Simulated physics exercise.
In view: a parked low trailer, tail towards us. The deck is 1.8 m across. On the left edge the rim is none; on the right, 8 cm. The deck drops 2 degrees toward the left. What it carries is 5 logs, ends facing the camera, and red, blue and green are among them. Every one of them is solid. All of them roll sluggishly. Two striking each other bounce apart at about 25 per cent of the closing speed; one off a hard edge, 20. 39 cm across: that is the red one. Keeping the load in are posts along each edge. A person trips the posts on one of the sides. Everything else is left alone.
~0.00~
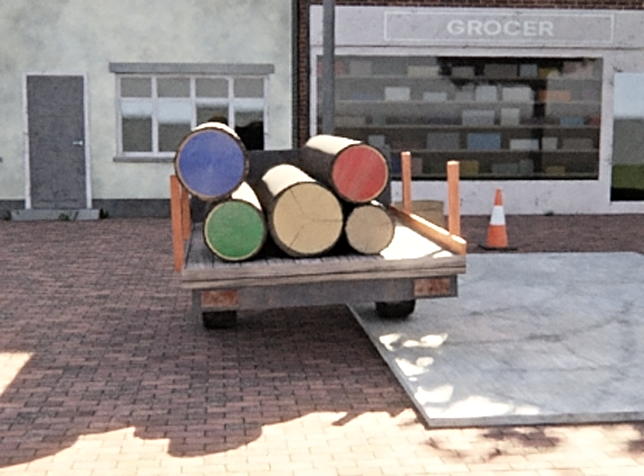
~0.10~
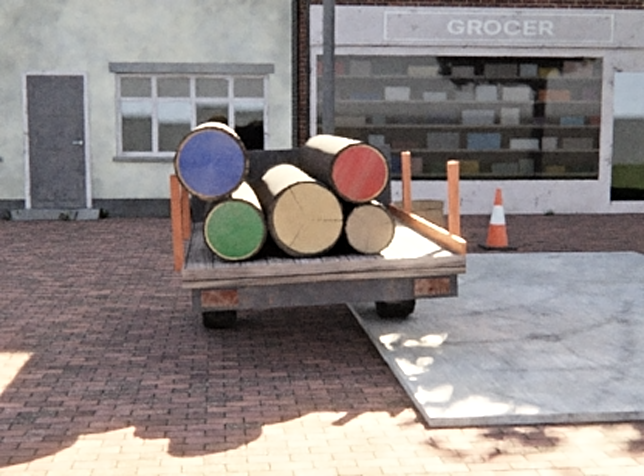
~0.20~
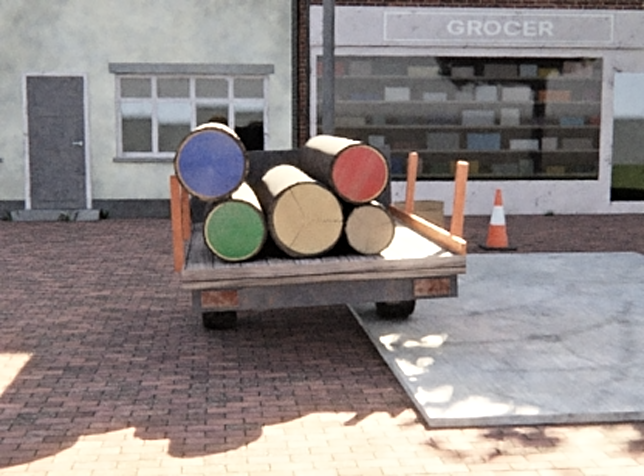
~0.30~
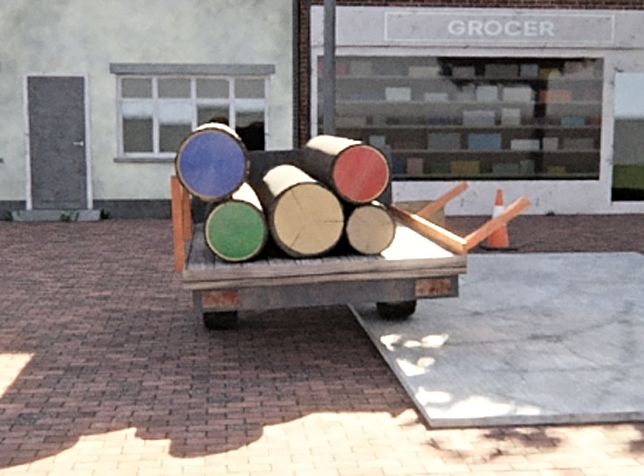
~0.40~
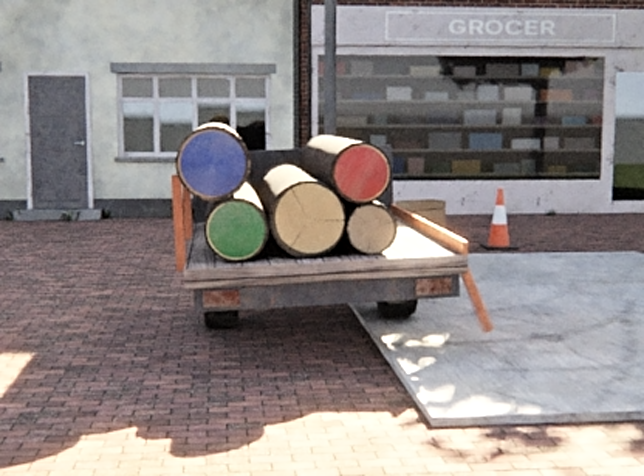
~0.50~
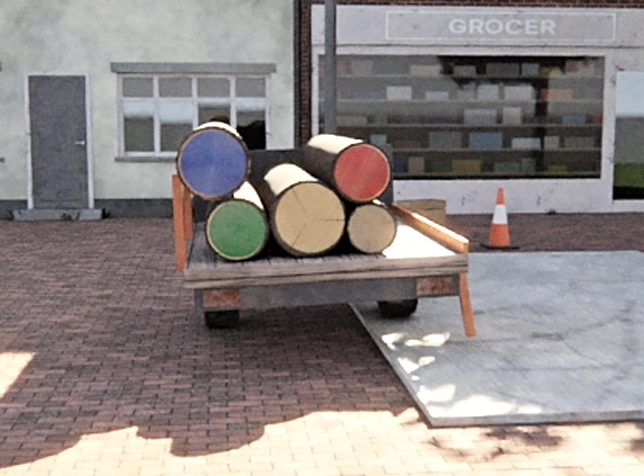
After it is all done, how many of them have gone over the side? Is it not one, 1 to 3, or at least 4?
It is not one.
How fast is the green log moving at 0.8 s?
Estimated speed near 0.0 m/s.
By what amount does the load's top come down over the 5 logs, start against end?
Roughly 0 cm.
After 0.8 s, red is up on others, 65 cm from the right edge; blue is up on others, 20 cm from the left edge; green is on the deck, 35 cm from the left edge; 0 off so far.
At rest (1.2 s), red is up on others, 65 cm from the right edge; blue is up on others, 20 cm from the left edge; green is on the deck, 35 cm from the left edge; 0 off so far.
